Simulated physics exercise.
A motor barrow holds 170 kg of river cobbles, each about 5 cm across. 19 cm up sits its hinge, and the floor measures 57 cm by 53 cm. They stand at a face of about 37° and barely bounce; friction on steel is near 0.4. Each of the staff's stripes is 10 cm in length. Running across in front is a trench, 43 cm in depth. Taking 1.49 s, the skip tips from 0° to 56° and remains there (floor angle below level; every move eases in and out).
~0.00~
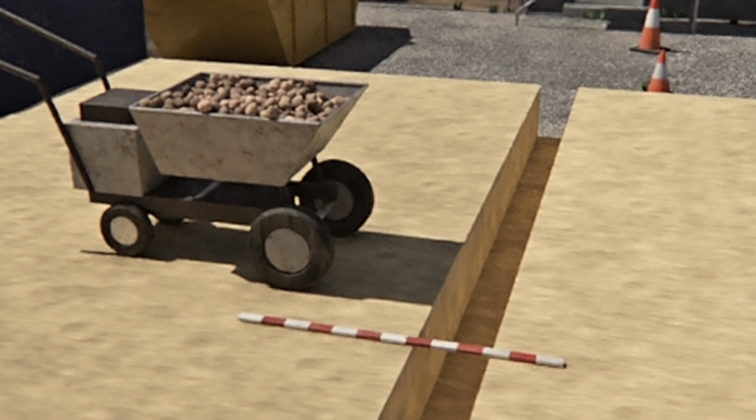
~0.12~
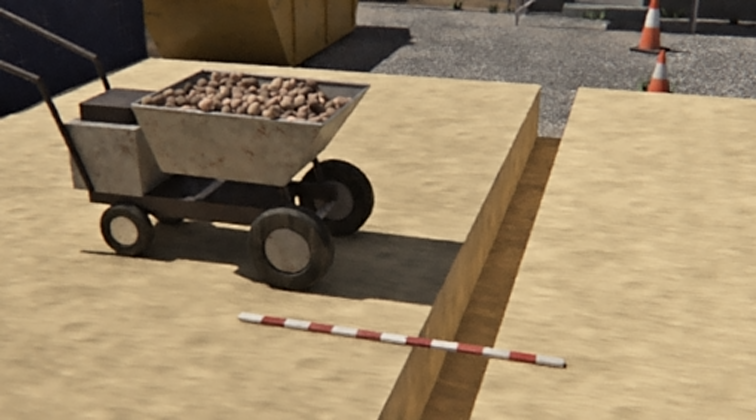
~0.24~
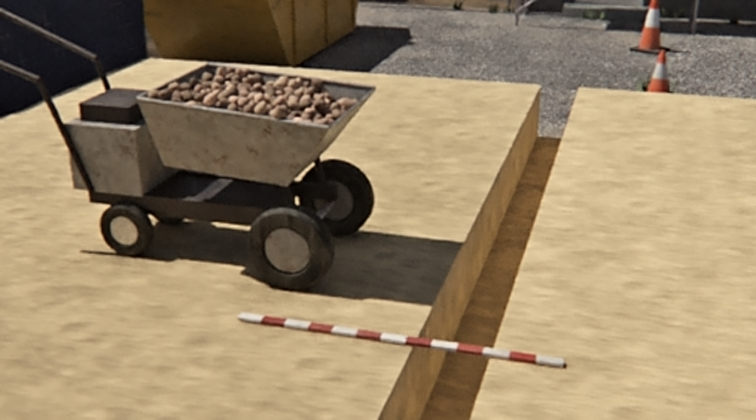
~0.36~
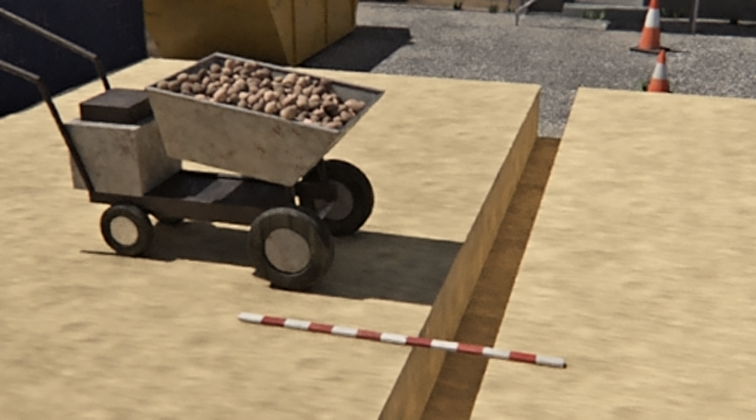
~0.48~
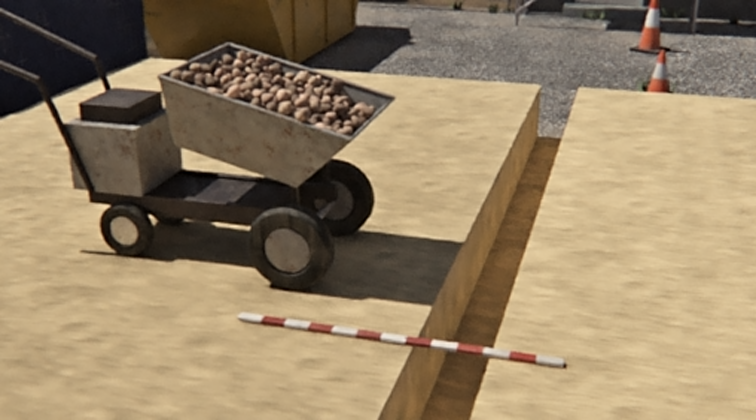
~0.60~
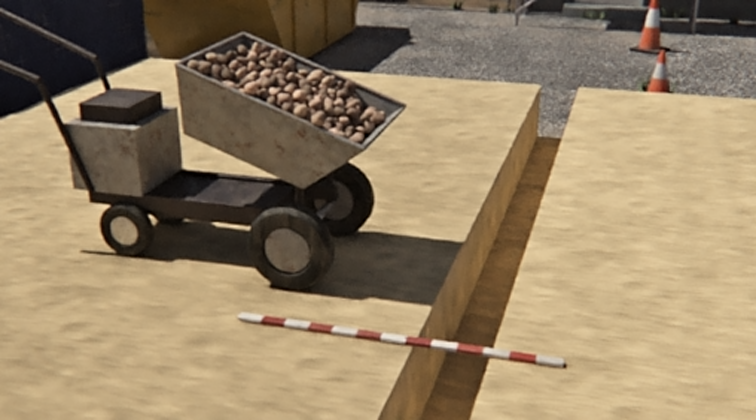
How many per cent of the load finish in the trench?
About 45 per cent.
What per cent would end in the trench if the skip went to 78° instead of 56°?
In that case near 95 per cent.
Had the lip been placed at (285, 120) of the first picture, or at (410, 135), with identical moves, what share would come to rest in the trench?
About 30 per cent from the first spot, about 5 from the second.
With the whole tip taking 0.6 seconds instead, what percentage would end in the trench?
Around 40 per cent would end in the trench.
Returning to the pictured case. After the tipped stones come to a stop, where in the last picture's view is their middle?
(479, 353).
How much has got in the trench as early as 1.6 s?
Approx. 10 % of the load.
After 1.1 s the floor is at 47°; 100 % in the skip; the foremost stones are at (411, 178).
After 1.6 s the floor is at 56°; 86 % in the skip, 2 % short of the trench, 12 % in the trench; the foremost stones are at (505, 283).
After 1.9 s the floor is at 56°; 68 % in the skip, 1 % short of the trench, 28 % in the trench, 2 % past the trench; the foremost stones are at (583, 296).
After 3.9 s the floor is at 56°; 52 % in the skip, 45 % in the trench, 2 % past the trench; the foremost stones are at (623, 294).
